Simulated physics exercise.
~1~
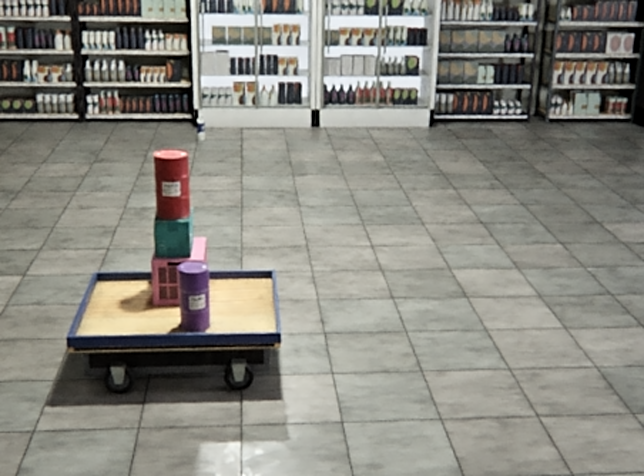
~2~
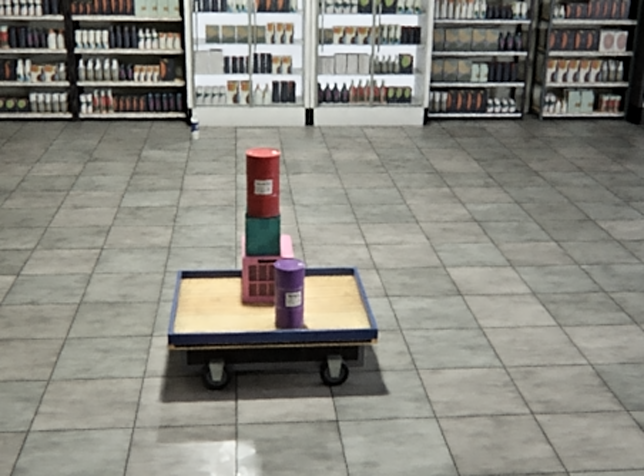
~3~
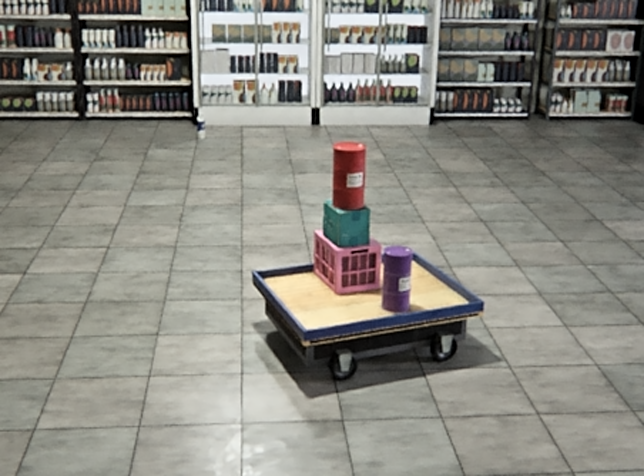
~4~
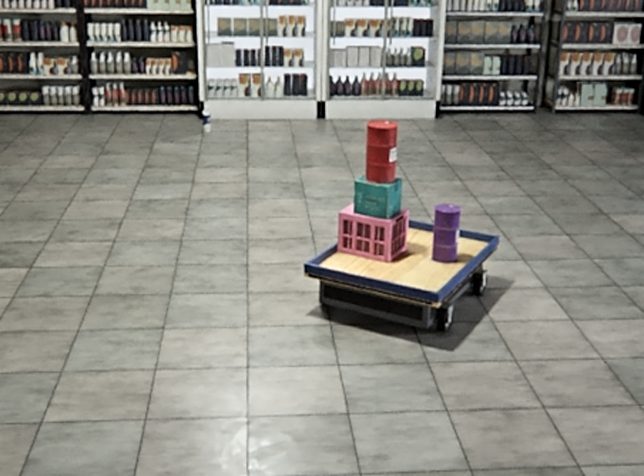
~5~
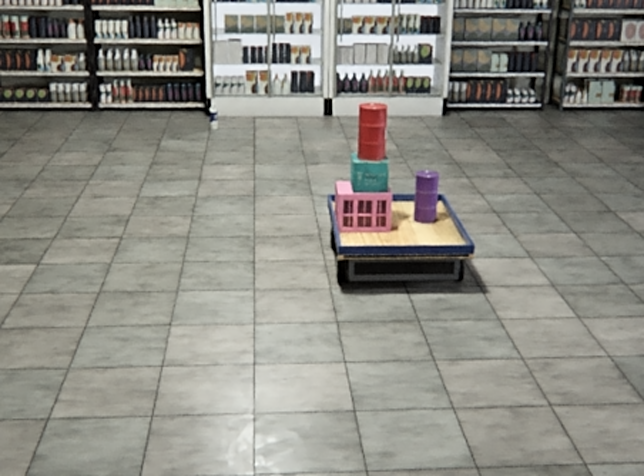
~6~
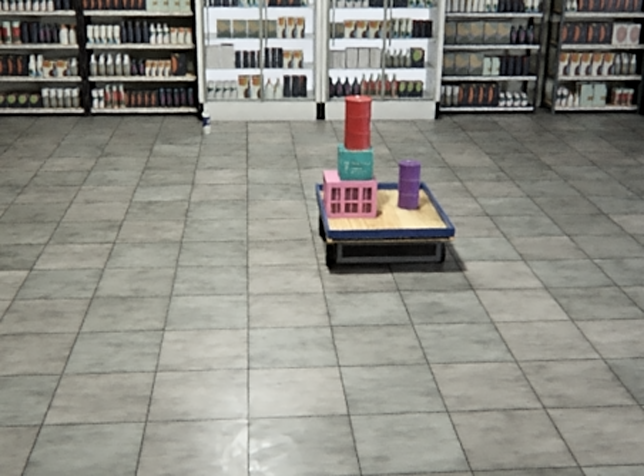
The footage shows a low wheeled cart carrying a red canister stacked on a turquoise box and a pink crate, beside a purple canister, rolling right across a tiled floor, then turning away toward the store shelves and stopping with all four items still upright in place.
